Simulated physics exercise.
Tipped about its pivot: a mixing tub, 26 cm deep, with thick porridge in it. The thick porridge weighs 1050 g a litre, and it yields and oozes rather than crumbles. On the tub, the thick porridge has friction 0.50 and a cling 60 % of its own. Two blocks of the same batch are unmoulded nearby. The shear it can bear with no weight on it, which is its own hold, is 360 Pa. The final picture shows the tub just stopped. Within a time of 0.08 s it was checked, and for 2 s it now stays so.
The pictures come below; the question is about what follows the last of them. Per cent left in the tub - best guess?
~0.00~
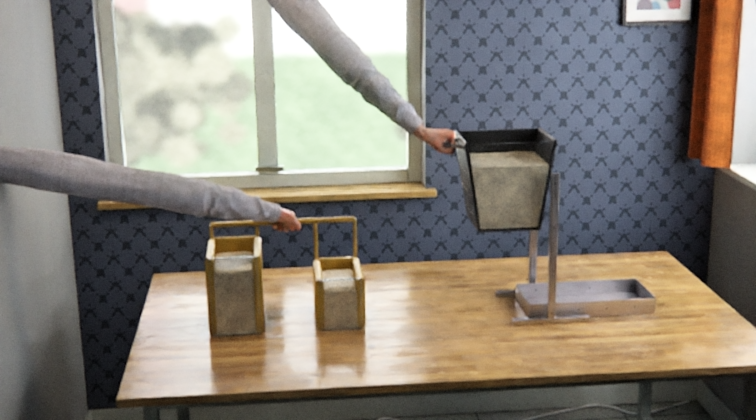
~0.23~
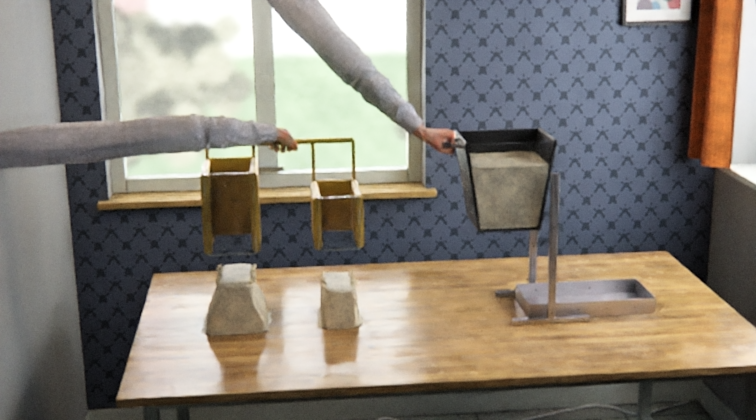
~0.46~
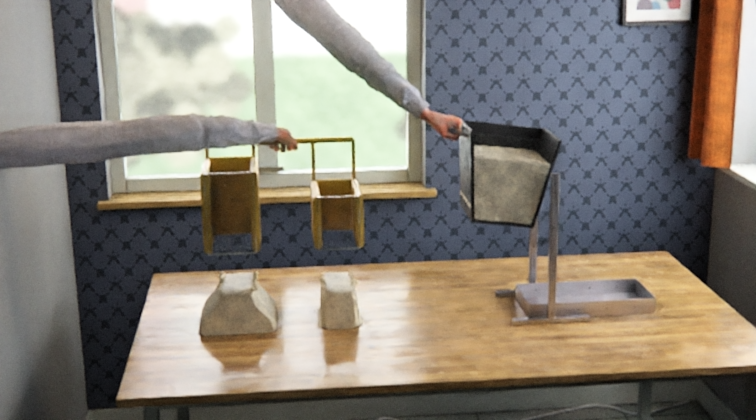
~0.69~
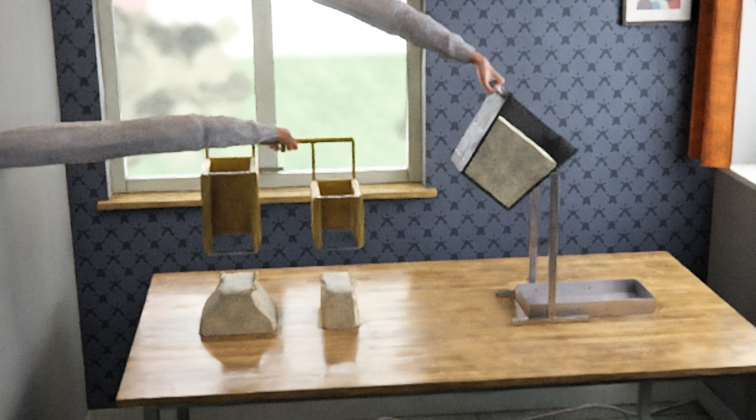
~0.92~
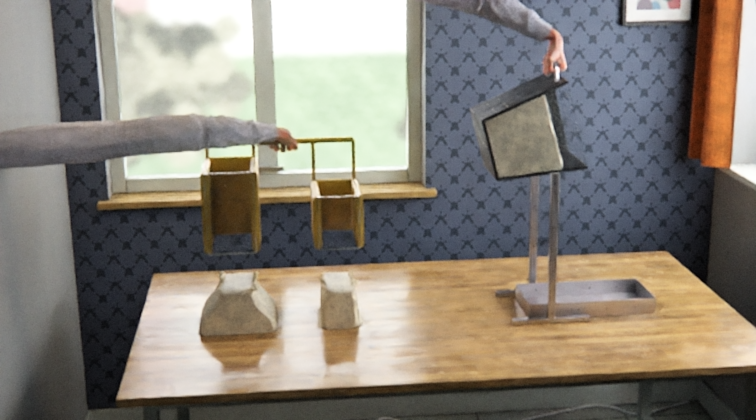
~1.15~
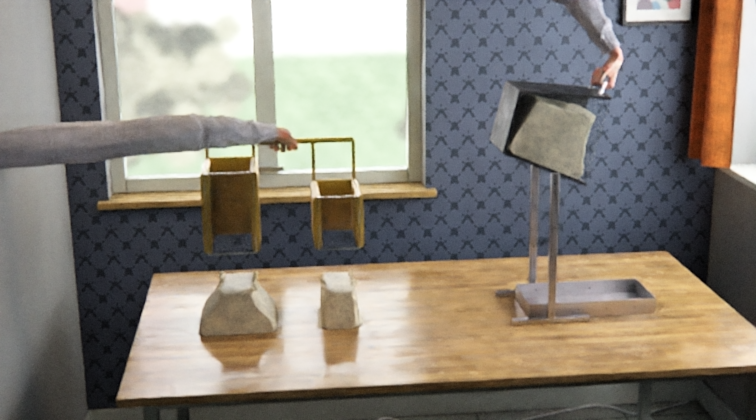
Best guess: 0 %.
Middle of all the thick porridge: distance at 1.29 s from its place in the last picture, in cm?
Roughly 10 cm.
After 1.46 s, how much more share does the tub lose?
Share of load from then on: Approx. 25 %.
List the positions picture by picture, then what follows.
The first picture shows handle-side rim at (468, 144), tilt 0 degrees; top of the thick porridge at (543, 165); blocks stand 21 cm, 13 cm (left to right).
The second picture shows handle-side rim at (468, 144), tilt 0 degrees; top of the thick porridge at (543, 165); blocks stand 16 cm, 13 cm (left to right).
The third picture shows handle-side rim at (474, 133), tilt 8 degrees; top of the thick porridge at (480, 158); blocks stand 14 cm, 13 cm (left to right).
The fourth picture shows handle-side rim at (512, 95), tilt 40 degrees; top of the thick porridge at (502, 120); blocks stand 14 cm, 13 cm (left to right).
The fifth picture shows handle-side rim at (568, 84), tilt 75 degrees; top of the thick porridge at (544, 98); blocks stand 14 cm, 13 cm (left to right).
The sixth picture shows handle-side rim at (610, 100), tilt 104 degrees; top of the thick porridge at (537, 101); blocks stand 14 cm, 13 cm (left to right).
After 1.29 s, the tub is at 104 degrees and holds 69 %.
After 1.46 s, the tub is at 104 degrees and holds 26 %.
After 1.63 s, the tub is at 104 degrees and holds 0 %.
After 1.80 s, the tub is at 104 degrees and holds 0 %.
After 3.15 s, at the end, the tub is at 104 degrees and holds 0 %.
